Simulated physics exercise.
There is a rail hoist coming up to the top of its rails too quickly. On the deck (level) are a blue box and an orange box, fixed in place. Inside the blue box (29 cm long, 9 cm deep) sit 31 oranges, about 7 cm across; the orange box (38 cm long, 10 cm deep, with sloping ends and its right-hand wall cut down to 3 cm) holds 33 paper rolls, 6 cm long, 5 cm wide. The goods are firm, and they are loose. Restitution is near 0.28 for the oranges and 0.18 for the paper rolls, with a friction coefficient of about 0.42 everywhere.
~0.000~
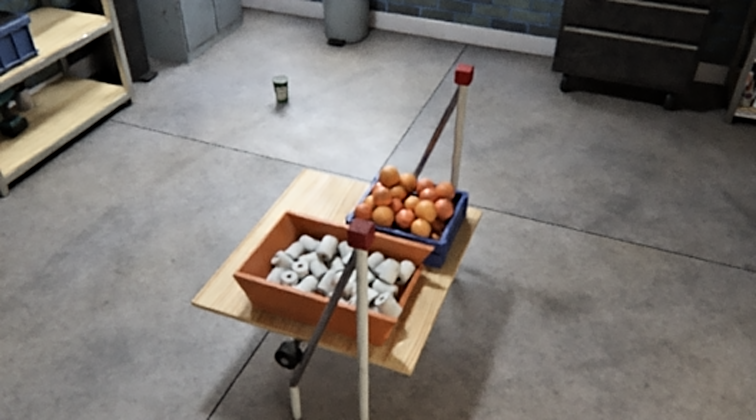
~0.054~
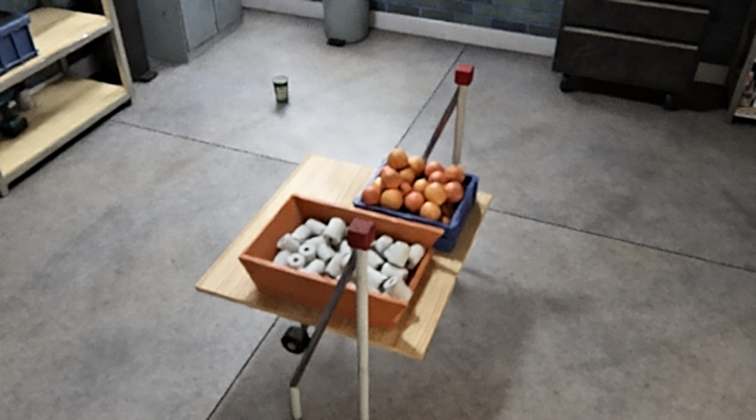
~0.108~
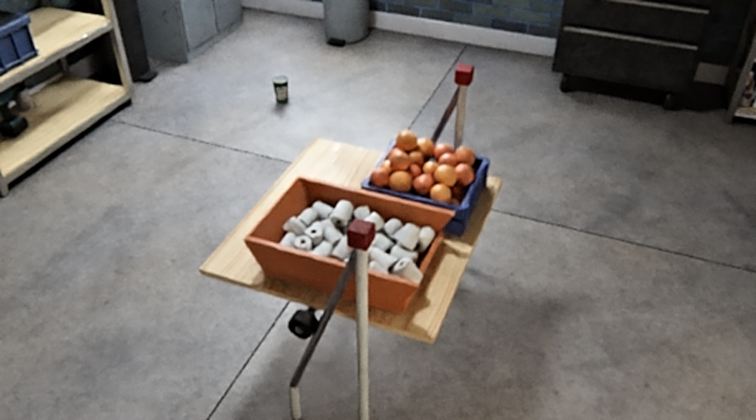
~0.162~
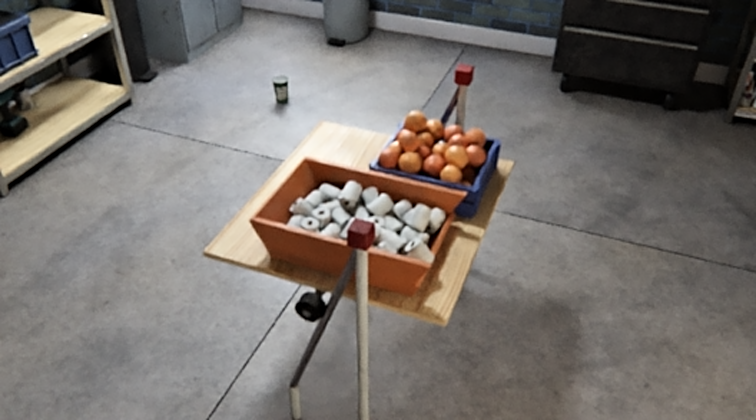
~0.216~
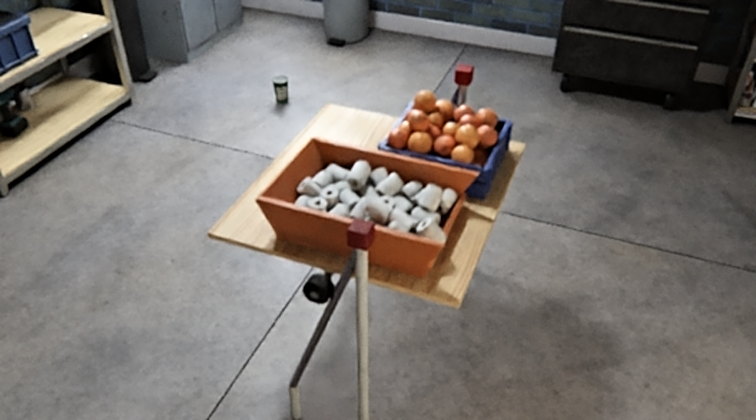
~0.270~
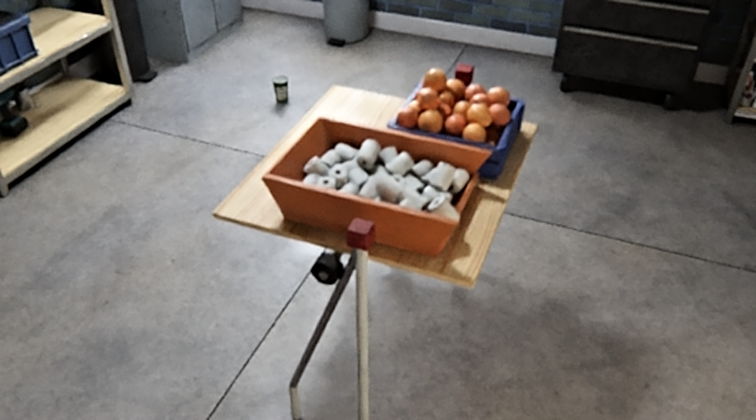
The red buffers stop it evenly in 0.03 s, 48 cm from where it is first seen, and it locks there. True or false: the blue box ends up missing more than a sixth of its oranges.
True.
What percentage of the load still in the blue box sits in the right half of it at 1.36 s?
60 percent, give or take.
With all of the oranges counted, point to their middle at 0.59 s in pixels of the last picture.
Centre: Around (489, 95) px.
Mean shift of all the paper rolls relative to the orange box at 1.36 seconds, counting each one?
About 22 cm to the right.
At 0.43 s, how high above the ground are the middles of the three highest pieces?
Close to 100 cm, on average.
After 0.31 s, it meets the buffers.
After 0.43 s, the blue box has all 31 and the orange box has all 33.
After 0.59 s, the blue box is down by 5 of 31 and the orange box is down by 6 of 33.
After 0.81 s, the blue box is down by 8 of 31 and the orange box is down by 9 of 33.
Final count (at 1.36 s), the blue box is down by 8 of 31 and the orange box is down by 11 of 33. Asked share, 8 of 31, 26 per cent.
